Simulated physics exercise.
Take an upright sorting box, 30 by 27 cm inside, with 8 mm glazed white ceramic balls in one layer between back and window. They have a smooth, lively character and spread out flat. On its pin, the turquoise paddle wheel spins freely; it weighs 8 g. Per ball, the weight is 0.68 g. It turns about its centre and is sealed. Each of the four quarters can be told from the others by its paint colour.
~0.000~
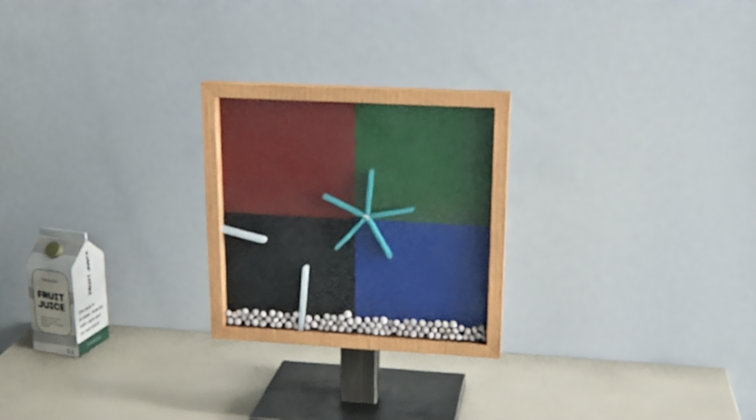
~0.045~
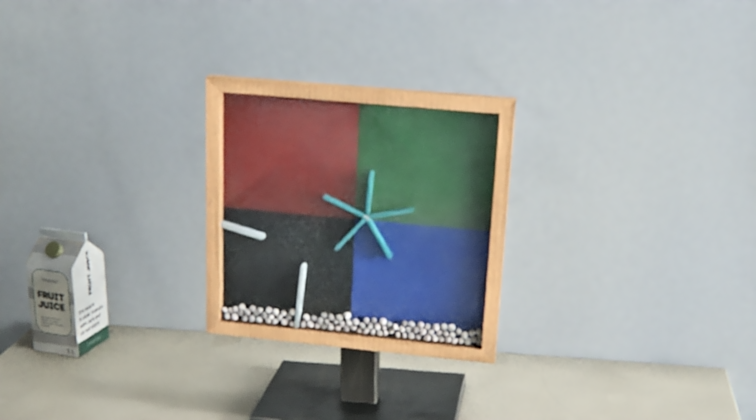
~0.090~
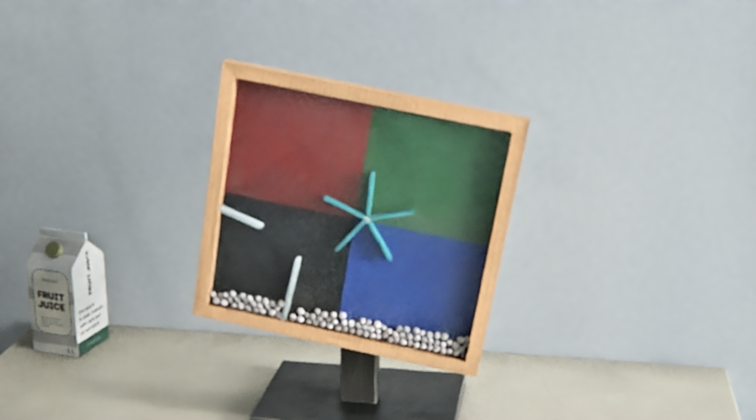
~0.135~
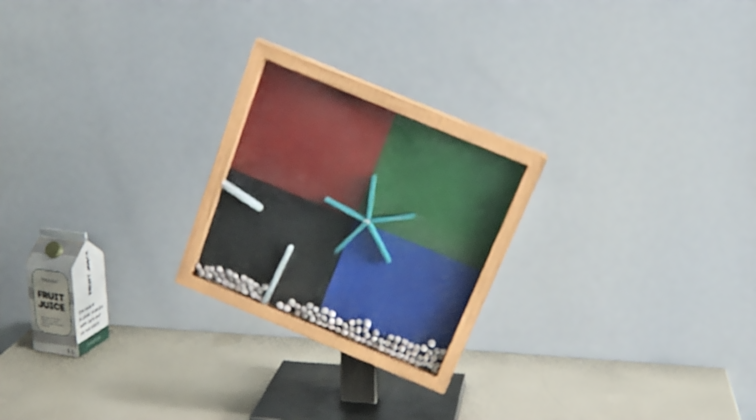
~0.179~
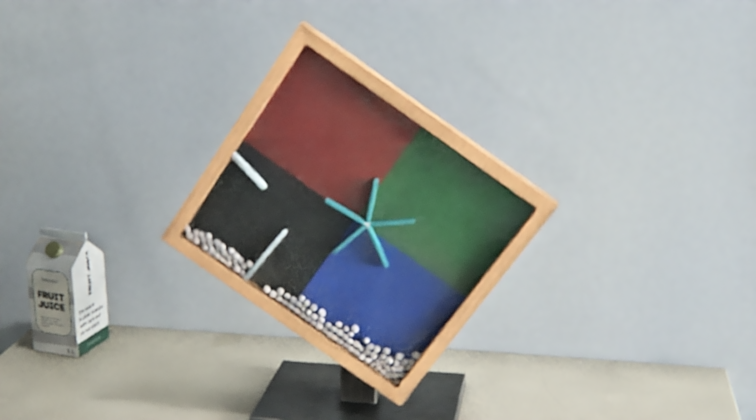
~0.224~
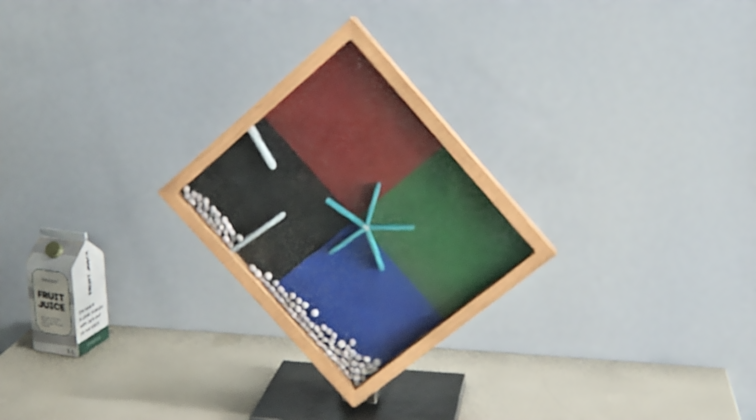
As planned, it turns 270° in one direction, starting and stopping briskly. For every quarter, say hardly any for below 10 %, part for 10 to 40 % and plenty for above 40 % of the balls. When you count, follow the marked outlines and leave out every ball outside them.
Red quarter: Plenty; blue quarter: Hardly any; green quarter: Hardly any; black quarter: Part.
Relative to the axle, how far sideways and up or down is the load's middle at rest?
Left: About 4 cm; below: About 14 cm.
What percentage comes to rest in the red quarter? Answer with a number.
Share: Approx. 80 %.
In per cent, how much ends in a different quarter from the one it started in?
Moved share: About 80 per cent.
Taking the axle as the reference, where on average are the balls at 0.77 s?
The middle sits around 4 cm left and 7 cm below.
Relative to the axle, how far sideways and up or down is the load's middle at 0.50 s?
Roughly 11 centimetres to the left and 1 centimetres above.
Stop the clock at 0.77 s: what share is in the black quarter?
That part holds about 15 percent of it.
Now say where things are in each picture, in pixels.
Level; about 90 balls; balls centred (358, 325); top one (348, 314); turquoise paddle wheel (367, 216); red (287, 157), blue (422, 280), green (424, 164), black (289, 272), in the first frame.
Turned 2° clockwise; balls centred (356, 325); top one (242, 307), in the second frame.
Turned 9° clockwise; balls centred (347, 324); top one (233, 294); wall ends (298, 260), (261, 226), in the third frame.
Turned 20° clockwise; balls centred (332, 321); top one (198, 267); turquoise paddle wheel (368, 221), in the fourth frame.
Turned 34° clockwise; balls centred (312, 314); top one (188, 229), in the fifth frame.
Turned 48° clockwise; balls centred (292, 302); top one (186, 190); turquoise paddle wheel (366, 227); red (354, 130), blue (356, 304), green (445, 234), black (267, 205), in the sixth frame.
By 0.50 s, it stands 134° clockwise; the balls' middle is 11 cm left of and 1 cm above the centre; blue 65 %, green 10 %, black 30 %.
By 0.77 s, it has come round 218° clockwise; the balls' middle is 4 cm left of and 7 cm below the centre; red 35 %, green 50 %, black 15 %.
By 1.01 s, it has come round 270° clockwise; the balls' middle is 6 cm left of and 11 cm below the centre; red 70 %, green 10 %, black 15 %.
At rest by 3.0 s, it has come round 270° clockwise; red 80 %, blue 0 %, green 0 %, black 20 %.
